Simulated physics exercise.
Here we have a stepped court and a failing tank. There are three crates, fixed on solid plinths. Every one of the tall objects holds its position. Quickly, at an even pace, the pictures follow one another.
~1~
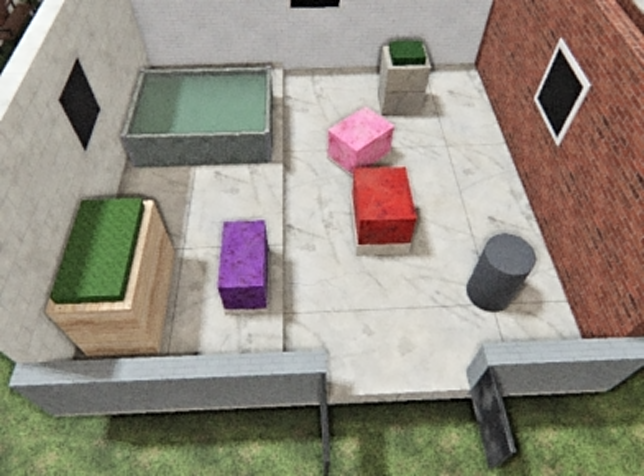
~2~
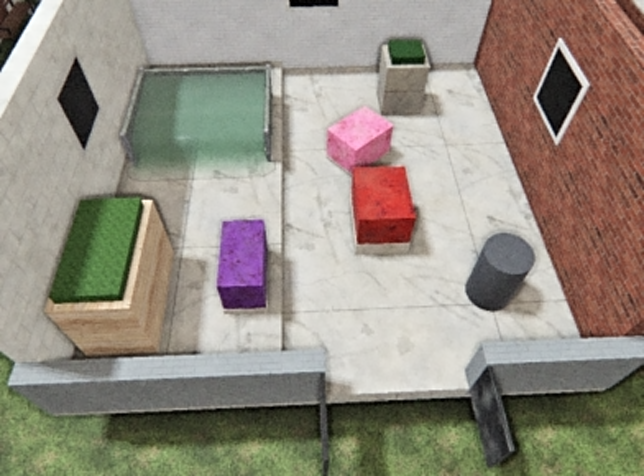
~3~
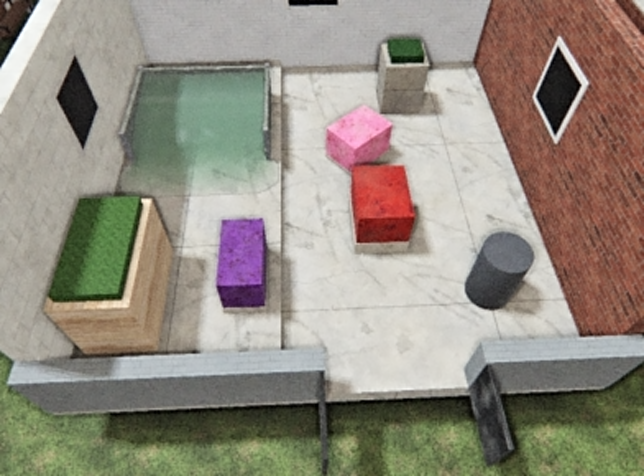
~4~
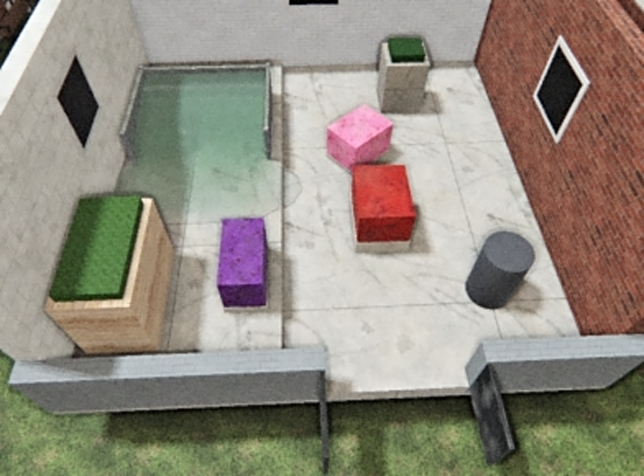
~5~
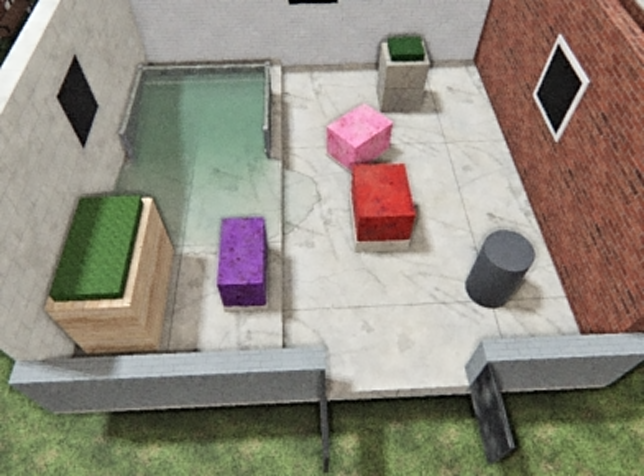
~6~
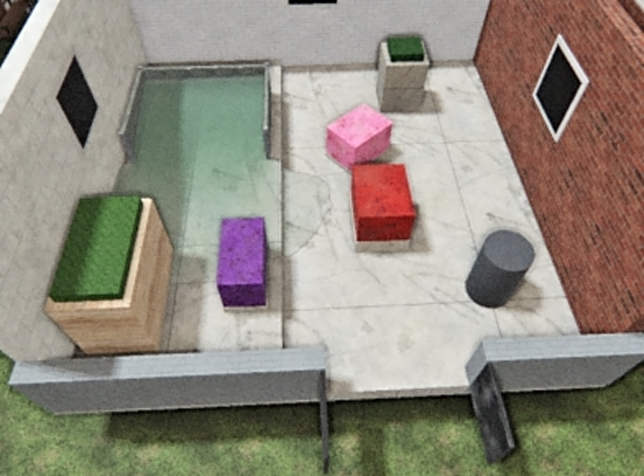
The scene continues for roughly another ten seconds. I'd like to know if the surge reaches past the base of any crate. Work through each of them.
The pink crate will be left wet. The purple crate will be left wet. The red crate will be left dry.
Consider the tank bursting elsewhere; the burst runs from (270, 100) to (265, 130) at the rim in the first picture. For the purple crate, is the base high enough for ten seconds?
As for purple crate, it stays clear.
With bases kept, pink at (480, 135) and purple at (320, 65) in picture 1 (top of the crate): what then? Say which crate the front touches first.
Answer: The crate marked red.
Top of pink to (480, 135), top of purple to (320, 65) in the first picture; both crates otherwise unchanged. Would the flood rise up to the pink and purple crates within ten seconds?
Result: Pink one is overtopped; purple one avoids the flood.
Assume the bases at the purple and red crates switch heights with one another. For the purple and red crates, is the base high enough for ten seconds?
One by one: The purple one is topped; the red one ends up wet.
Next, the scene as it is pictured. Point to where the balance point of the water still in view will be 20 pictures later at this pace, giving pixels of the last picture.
Centre of mass: Roughly (223, 241).
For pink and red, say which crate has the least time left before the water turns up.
That one is the one in red.
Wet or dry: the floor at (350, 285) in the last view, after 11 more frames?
Lab note: Spot reads soaked.
A moment on, water covers 25 % of the floor; the pink crate not reached, the purple crate water round its plinth, the red crate water round its plinth.
Next, water covers 35 % of the floor; the pink crate not reached, the purple crate water round its plinth, the red crate water round its plinth.
Then, water covers 45 % of the floor; the pink crate water round its plinth, the purple crate water round its plinth, the red crate water round its plinth.
Later, water covers 65 % of the floor; the pink crate water round its plinth, the purple crate water round its plinth, the red crate water round its plinth.
In the end, water covers 95 % of the floor; the pink crate was topped, the purple crate was topped, the red crate stayed above the water.
